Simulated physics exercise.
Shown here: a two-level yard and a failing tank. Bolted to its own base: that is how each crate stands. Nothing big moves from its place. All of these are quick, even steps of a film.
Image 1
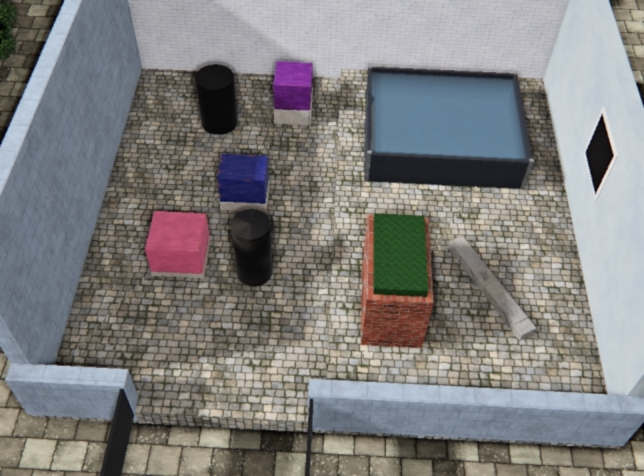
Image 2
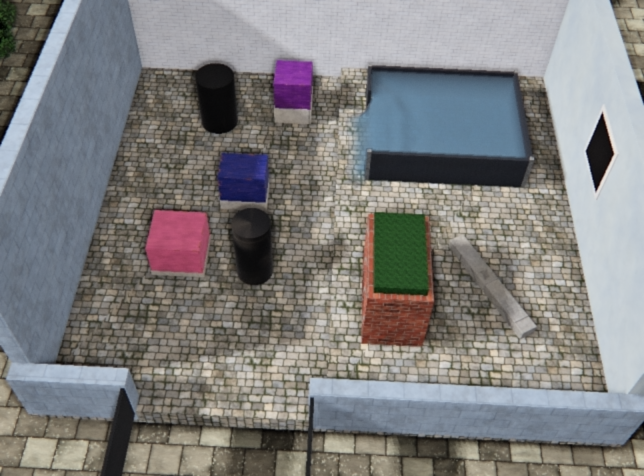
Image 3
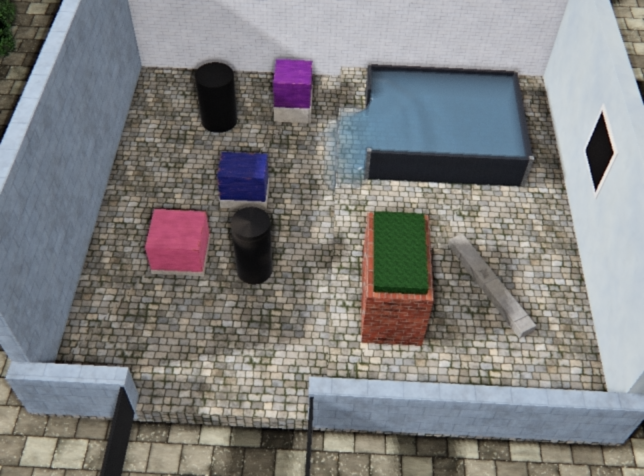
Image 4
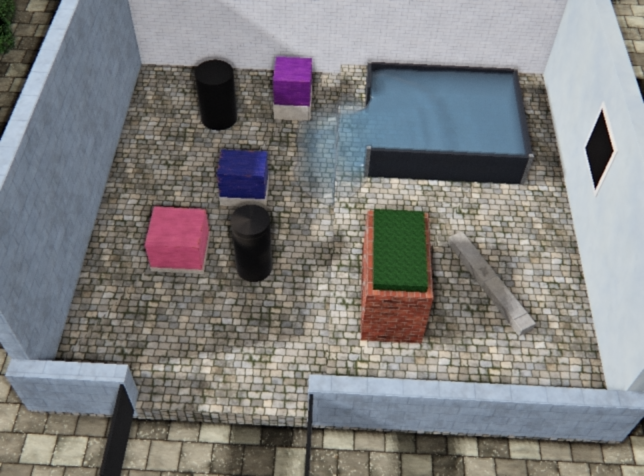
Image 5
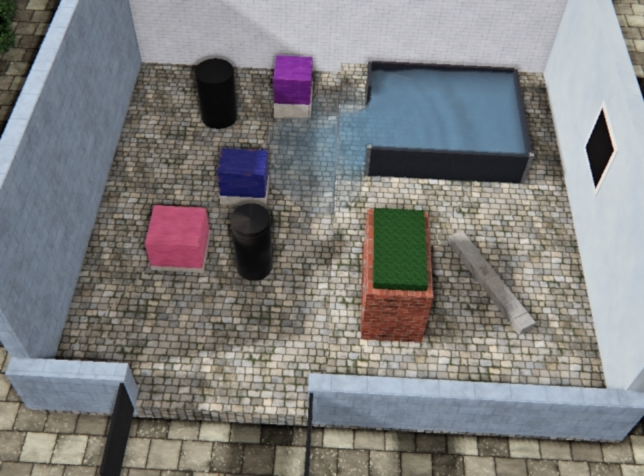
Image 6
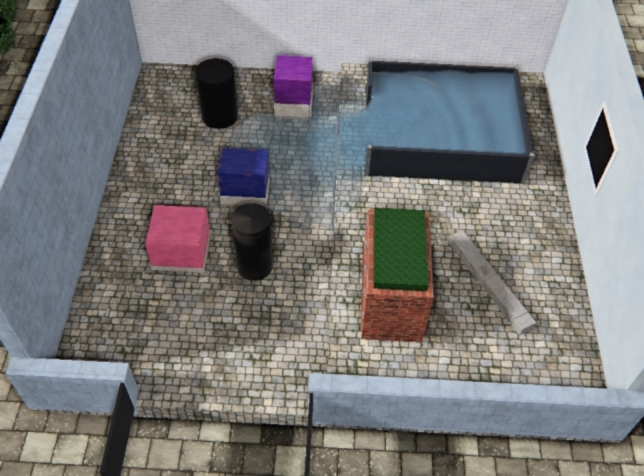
In the video, water pours from the left side of a dark-edged tank in a walled, cobbled yard and spreads leftward across the paving toward the purple and blue crates, while the crates, black cylinders and brick planter stay still.
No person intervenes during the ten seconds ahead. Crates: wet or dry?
Result: The pink crate will not stay dry; the blue crate will not stay dry; the purple crate will come through untouched.
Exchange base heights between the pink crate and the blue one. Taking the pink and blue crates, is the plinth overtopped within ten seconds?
One by one: The pink crate is spared; the blue crate gets wet.
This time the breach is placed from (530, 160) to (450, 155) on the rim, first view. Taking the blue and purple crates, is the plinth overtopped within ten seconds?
My take: The blue one stays clear, while the purple one stays clear.
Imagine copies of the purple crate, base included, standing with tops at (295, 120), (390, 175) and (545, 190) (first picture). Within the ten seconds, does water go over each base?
Crate one is touched by the flood; crate two avoids the flood; crate three avoids the flood.
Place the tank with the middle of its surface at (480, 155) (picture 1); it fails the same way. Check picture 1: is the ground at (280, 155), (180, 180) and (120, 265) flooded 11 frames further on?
The first spot is inundated, the second inundated, and the third not reached.
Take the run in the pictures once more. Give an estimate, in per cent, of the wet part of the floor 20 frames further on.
That comes to about 55 per cent.
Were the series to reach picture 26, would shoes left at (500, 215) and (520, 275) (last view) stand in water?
Unflooded; unflooded.
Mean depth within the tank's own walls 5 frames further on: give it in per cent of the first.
About 72 per cent.
A moment on, water covers 20 % of the floor; the pink crate not reached, the blue crate water round its plinth, the purple crate water round its plinth.
Next, water covers 30 % of the floor; the pink crate water round its plinth, the blue crate water round its plinth, the purple crate water round its plinth.
Then, water covers 55 % of the floor; the pink crate water round its plinth, the blue crate water round its plinth, the purple crate water round its plinth.
Later, water covers 60 % of the floor; the pink crate water round its plinth, the blue crate water round its plinth, the purple crate water round its plinth.
In the end, water covers 60 % of the floor; the pink crate was topped, the blue crate was topped, the purple crate stayed above the water.
